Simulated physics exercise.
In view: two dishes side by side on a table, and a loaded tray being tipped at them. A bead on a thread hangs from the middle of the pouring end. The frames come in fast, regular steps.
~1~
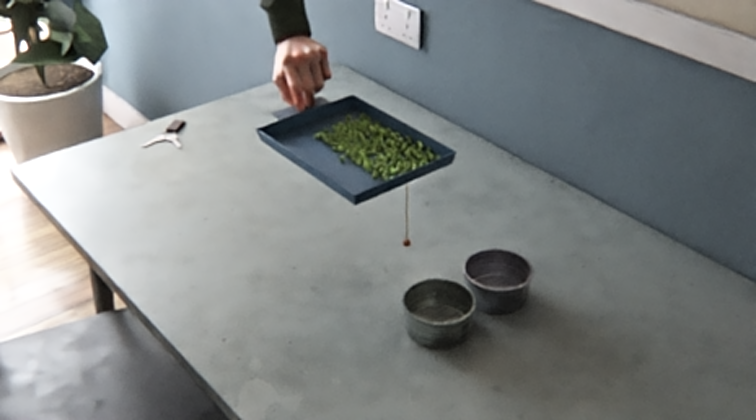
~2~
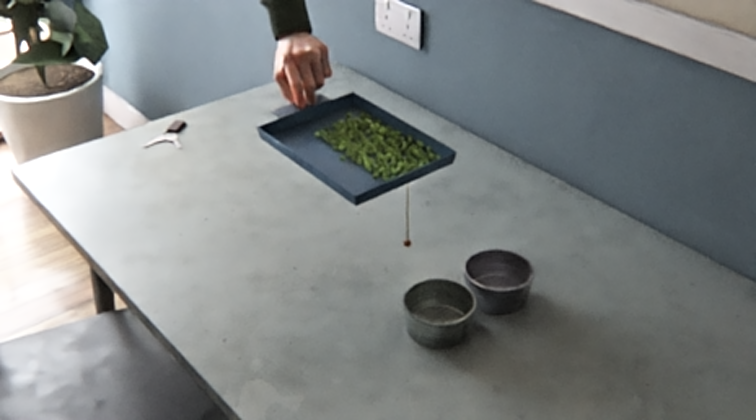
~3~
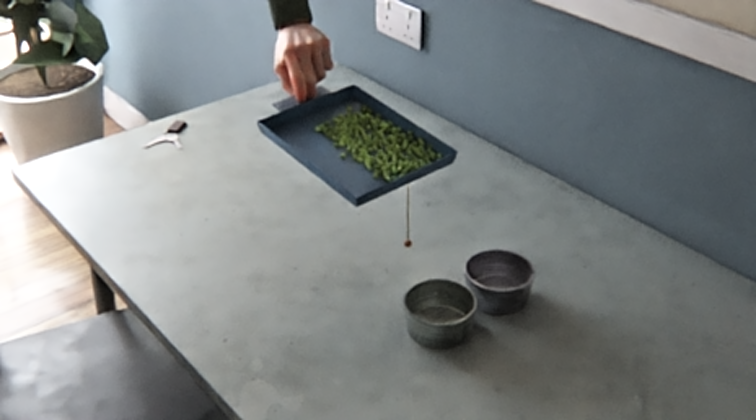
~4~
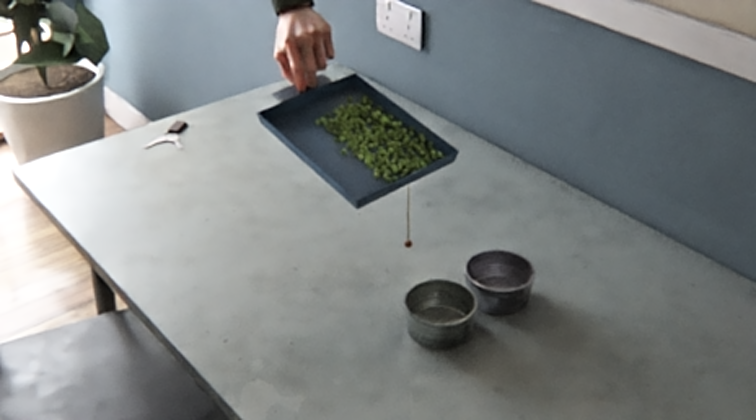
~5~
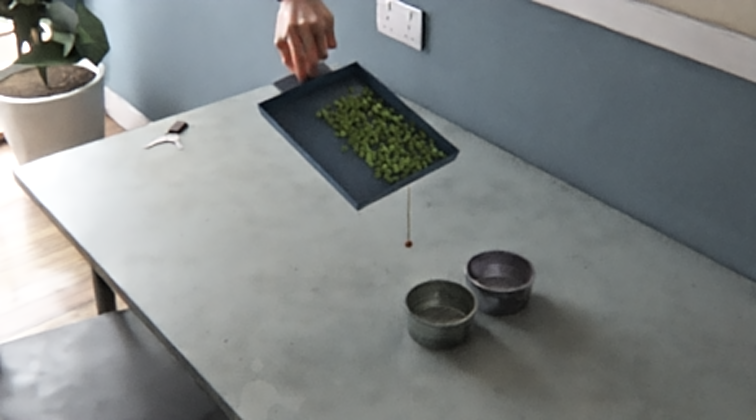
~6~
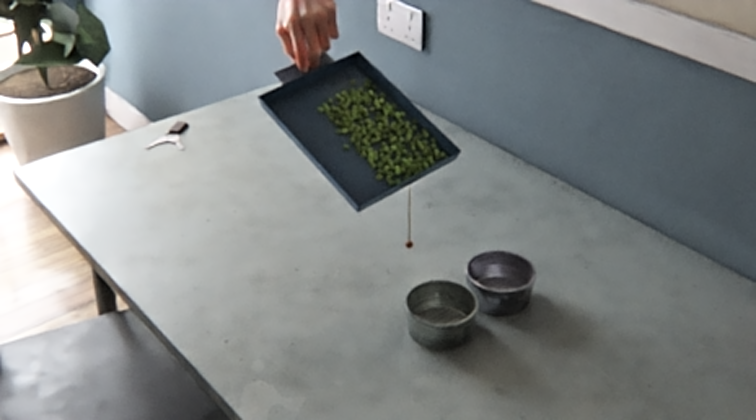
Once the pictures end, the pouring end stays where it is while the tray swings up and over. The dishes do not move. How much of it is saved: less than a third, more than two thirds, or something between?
The two hold less than a third of the load.
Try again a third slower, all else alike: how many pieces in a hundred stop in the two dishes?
Close to 10 per cent.
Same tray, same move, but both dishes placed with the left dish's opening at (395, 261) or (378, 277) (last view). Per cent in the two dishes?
First some 20, then 70 per cent.
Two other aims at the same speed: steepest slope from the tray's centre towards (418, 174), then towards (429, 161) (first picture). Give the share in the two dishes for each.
First some 10, then 0 per cent.
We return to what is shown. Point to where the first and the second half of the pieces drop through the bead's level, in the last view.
Early half (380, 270), late half (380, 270).
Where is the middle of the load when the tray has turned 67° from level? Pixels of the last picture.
At about (390, 173).
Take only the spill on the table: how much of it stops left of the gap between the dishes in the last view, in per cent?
Roughly 100 in a hundred.
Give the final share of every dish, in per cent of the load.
Left dish: 10 %, right dish: 0 %.
Just after the last frame, tray tipped steeply; almost all on the tray; just a few in the left dish; just a few outside both; just a few in the air.
A moment on, tray tipped past a quarter turn; about a tenth on the tray; just a few in the left dish; roughly half outside both; roughly a third in the air.
Further on, tray tipped past a quarter turn; about a tenth in the left dish; just a few in the right dish; almost all outside both.
When it is over, tray tipped past a quarter turn; about a tenth in the left dish; just a few in the right dish; almost all outside both.
